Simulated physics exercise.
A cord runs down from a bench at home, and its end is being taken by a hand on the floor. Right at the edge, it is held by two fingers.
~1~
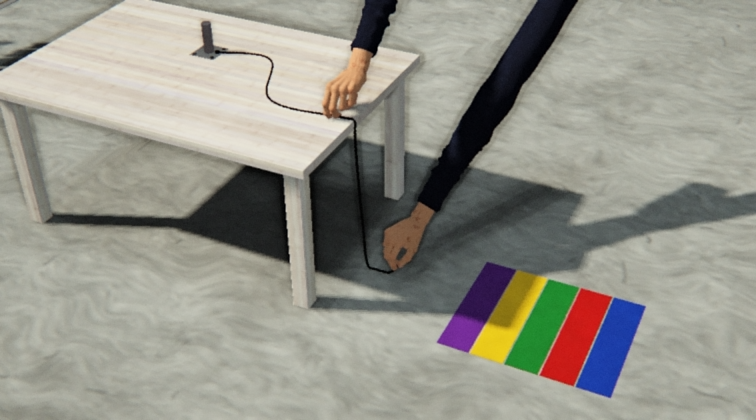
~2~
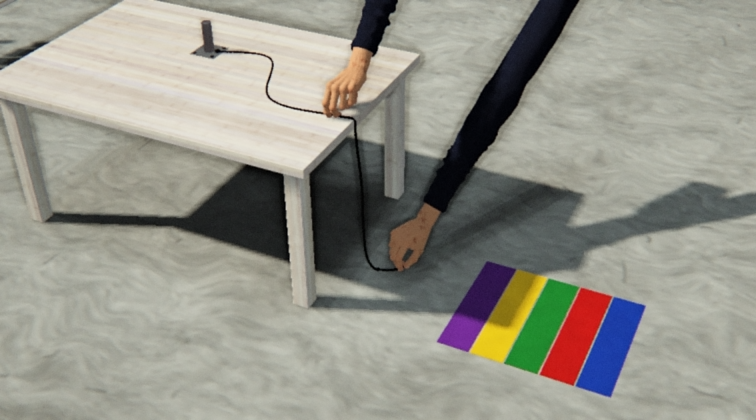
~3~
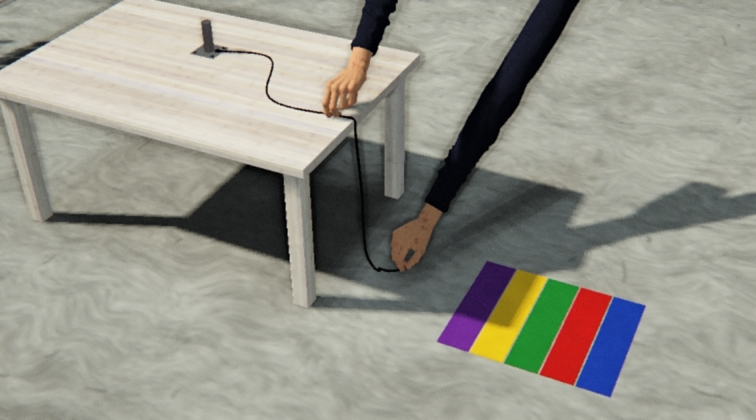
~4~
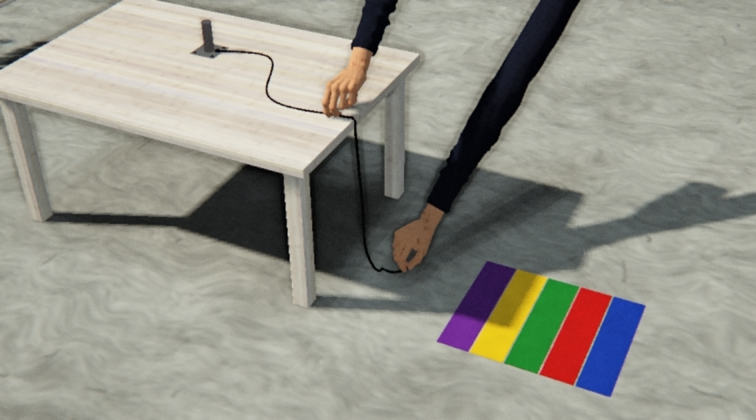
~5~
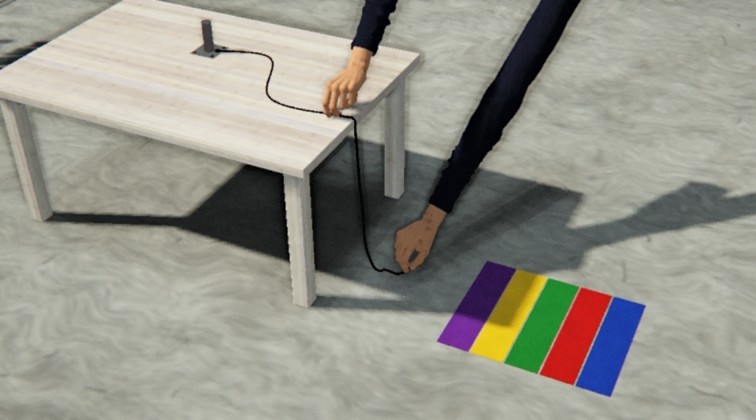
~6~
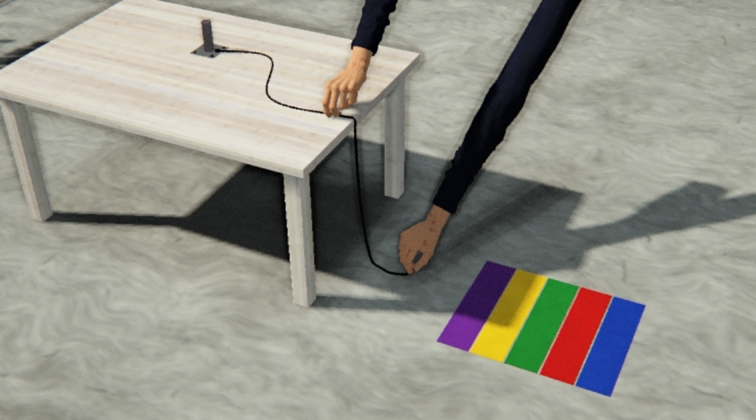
A hand near the floor moves the end of a black cord slightly to the right, beside a mat of coloured stripes, while another hand stays still, fingers holding the cord at the edge of a pale wooden table.
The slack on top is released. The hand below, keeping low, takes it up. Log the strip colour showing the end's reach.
Reach: Green strip.
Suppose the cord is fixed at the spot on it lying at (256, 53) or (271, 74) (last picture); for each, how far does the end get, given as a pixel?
The two answers, in sequence: (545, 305) and (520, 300).
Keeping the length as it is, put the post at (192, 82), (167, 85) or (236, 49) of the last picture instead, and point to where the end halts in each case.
(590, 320), (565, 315) and (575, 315), in that order.
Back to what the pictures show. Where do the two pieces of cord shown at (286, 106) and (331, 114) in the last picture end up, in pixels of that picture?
End: (334, 105) and then (369, 130).
A little later, end near (483, 290); over purple.
Next, end near (523, 302); over yellow.
When it is tight, end near (547, 309); over green. Over green.
